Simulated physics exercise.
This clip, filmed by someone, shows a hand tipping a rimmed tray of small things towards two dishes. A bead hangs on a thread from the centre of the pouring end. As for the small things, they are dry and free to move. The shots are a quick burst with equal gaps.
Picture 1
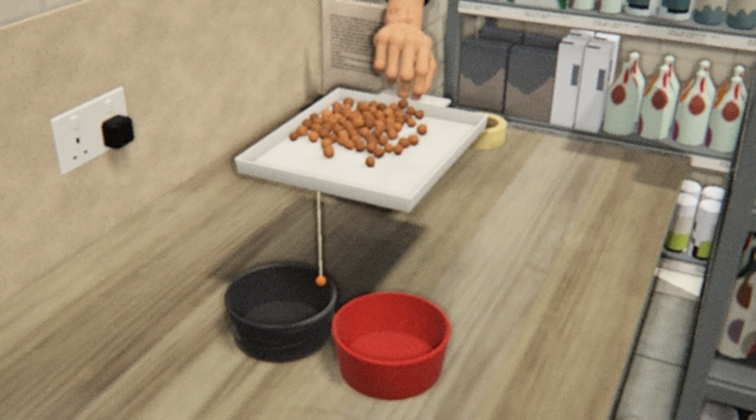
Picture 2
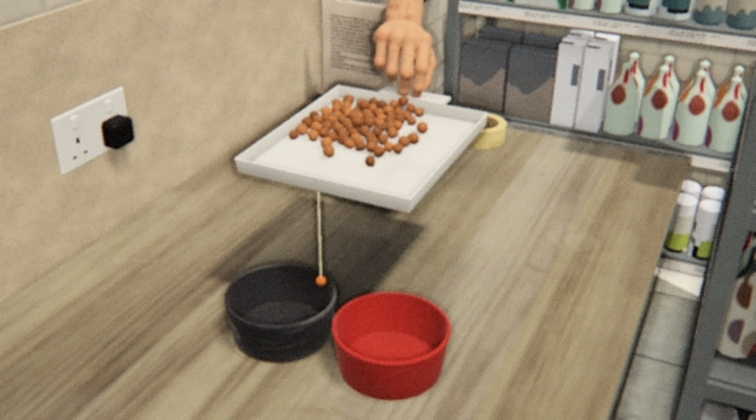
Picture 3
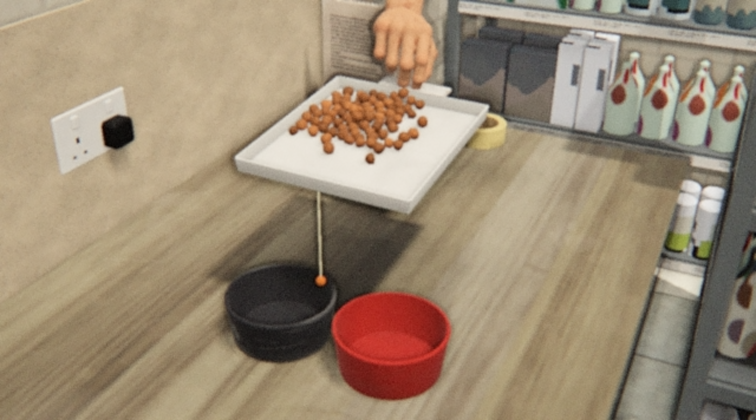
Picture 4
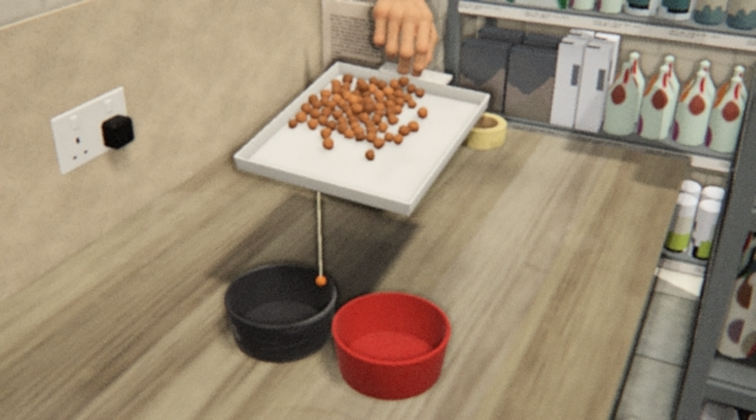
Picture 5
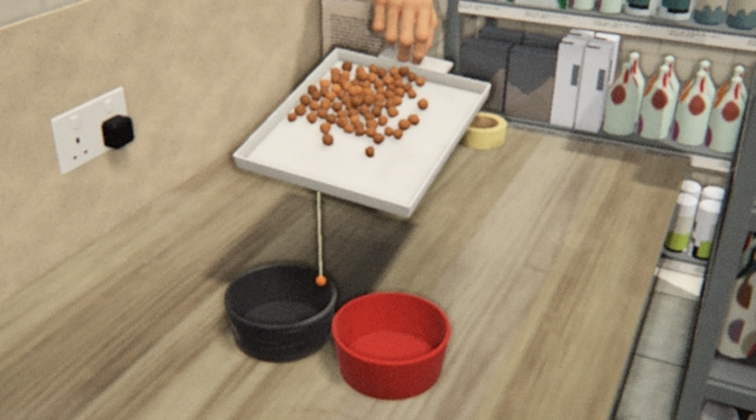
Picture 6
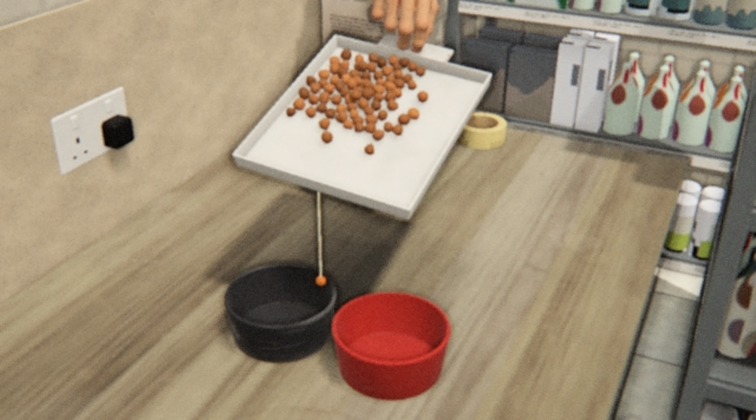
A hand raised the far side of a white tray of small round brown nuts, tilting it gradually toward a black dish and a red one, while the nuts stayed bunched near the hand.
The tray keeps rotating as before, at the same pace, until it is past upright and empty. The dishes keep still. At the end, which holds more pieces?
The right one fills more.
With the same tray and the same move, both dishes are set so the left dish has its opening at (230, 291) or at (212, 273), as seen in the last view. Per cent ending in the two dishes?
Trial 1 near 60 %, trial 2 near 30 %.
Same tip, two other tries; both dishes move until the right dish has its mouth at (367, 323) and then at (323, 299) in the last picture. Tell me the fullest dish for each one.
On the first go the right-side one comes out on top, and on the second go the right-side one.
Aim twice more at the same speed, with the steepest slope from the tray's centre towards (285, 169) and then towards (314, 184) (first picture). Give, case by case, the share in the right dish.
The first try gives close to 0 per cent, the second close to 0 per cent.
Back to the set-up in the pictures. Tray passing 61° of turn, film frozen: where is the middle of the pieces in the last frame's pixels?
Near (352, 166).
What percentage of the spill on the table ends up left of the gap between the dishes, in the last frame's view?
Left portion: Around 90 %.
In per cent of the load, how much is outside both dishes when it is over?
My estimate is close to 20 %.
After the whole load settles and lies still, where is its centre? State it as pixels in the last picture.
Roughly at (370, 362), give or take.
Just after the last frame, tray tipped steeply; almost all on the tray; just a few in the right dish; just a few in the air.
A moment on, tray tipped right over; the larger part on the tray; about a tenth in the right dish; just a few in the left dish; just a few in the air.
Further on, tray tipped past a quarter turn; roughly two thirds in the right dish; about a tenth in the left dish; roughly a quarter outside both.
When it is over, tray tipped past a quarter turn; roughly two thirds in the right dish; about a tenth in the left dish; roughly a quarter outside both.
